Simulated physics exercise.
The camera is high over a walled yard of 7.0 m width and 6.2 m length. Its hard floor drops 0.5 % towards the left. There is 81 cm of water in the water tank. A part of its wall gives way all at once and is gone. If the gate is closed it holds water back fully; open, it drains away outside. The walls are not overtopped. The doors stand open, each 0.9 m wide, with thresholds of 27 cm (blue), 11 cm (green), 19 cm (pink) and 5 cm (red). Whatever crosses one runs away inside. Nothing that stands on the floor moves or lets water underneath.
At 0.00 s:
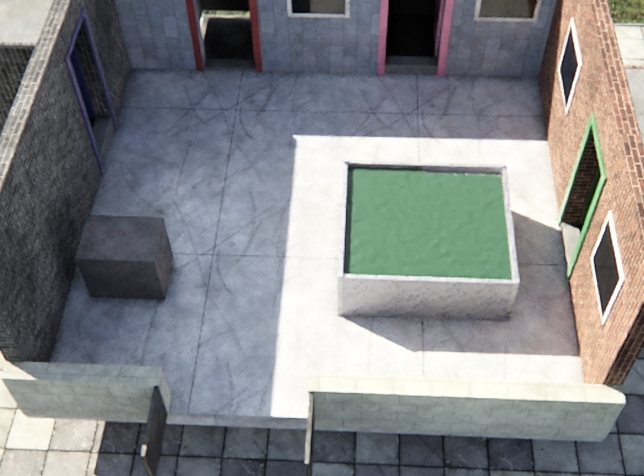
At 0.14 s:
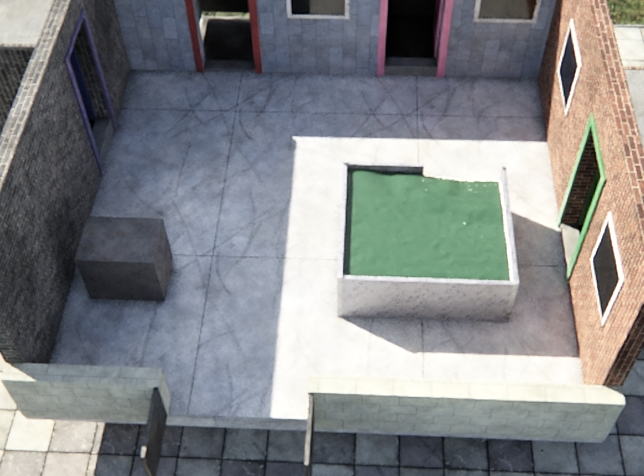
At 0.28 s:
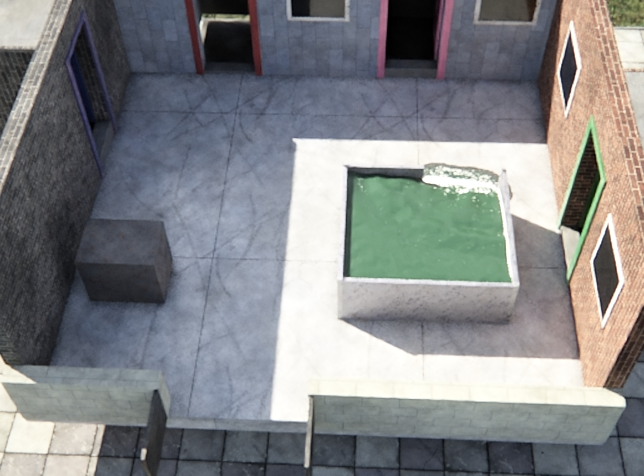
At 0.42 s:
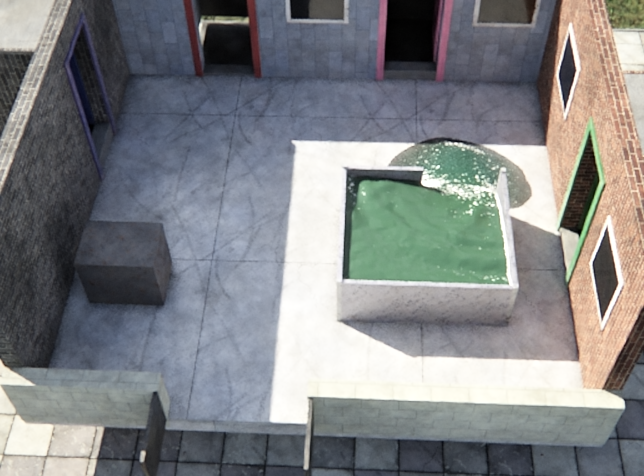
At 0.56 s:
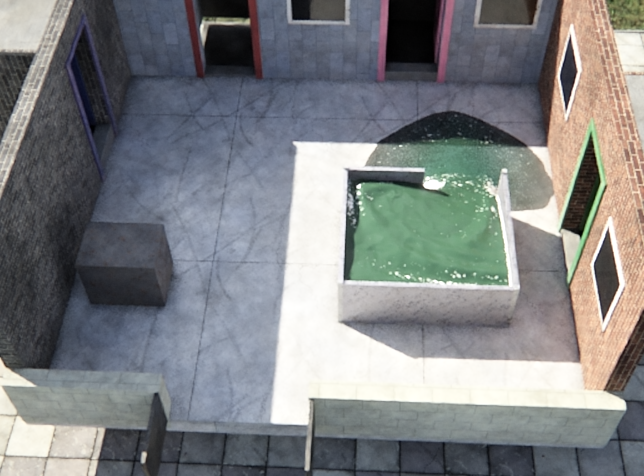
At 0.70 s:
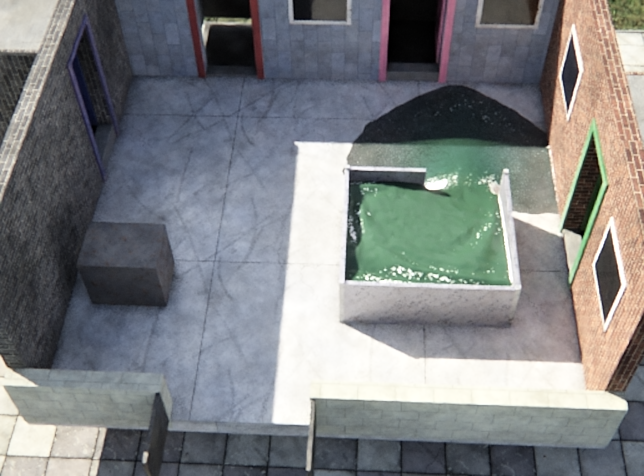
In a walled yard with open doorways and a dark block on the left, a square tank of green water loses part of its far wall, and water pours through the gap, spreading across the paved floor behind it.
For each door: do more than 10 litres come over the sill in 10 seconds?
Door by door: At the blue door it does not reach the limit; at the green door it keeps below the limit; at the pink door it exceeds the limit; at the red door it exceeds the limit.
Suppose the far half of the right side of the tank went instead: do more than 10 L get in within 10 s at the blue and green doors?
Against that limit: Blue not over, green above.
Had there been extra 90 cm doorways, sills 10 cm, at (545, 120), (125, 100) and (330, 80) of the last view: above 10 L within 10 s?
In that order: Past it, past it, past it.
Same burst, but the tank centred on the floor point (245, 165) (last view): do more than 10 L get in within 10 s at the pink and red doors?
Then: Pink under, red past it.
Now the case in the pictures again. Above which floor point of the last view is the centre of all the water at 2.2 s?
Near (438, 197).
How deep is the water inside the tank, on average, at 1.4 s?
Roughly 56 cm on average.
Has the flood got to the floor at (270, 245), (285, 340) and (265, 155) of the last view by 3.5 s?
In that order: Not reached, not reached, under water.
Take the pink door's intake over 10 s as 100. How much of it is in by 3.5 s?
About 95 per cent.
After 1.4 s water covers 20 % of the floor and is deepest (58 cm) near (533, 95); blue door not reached, green door not reached, pink door 31 cm at the sill, 14 L in, red door not reached.
After 2.2 s water covers 25 % of the floor and is deepest (49 cm) near (537, 125); blue door not reached, green door not reached, pink door 35 cm at the sill, 64 L in, red door 4 cm at the sill, 0 L in.
After 3.5 s water covers 40 % of the floor and is deepest (28 cm) near (483, 148); blue door not reached, green door 2 cm at the sill, 0 L in, pink door 24 cm at the sill, 124 L in, red door 7 cm at the sill, 0 L in.
After 6.0 s water covers 70 % of the floor and is deepest (22 cm) near (45, 397); blue door 17 cm at the sill, 0 L in, green door 3 cm at the sill, 0 L in, pink door 17 cm at the sill, 133 L in, red door 7 cm at the sill, 8 L in.
After 10.0 s water covers 95 % of the floor and is deepest (16 cm) near (109, 254); blue door 14 cm at the sill, 0 L in, green door 3 cm at the sill, 0 L in, pink door 10 cm at the sill, 133 L in, red door 7 cm at the sill, 18 L in.
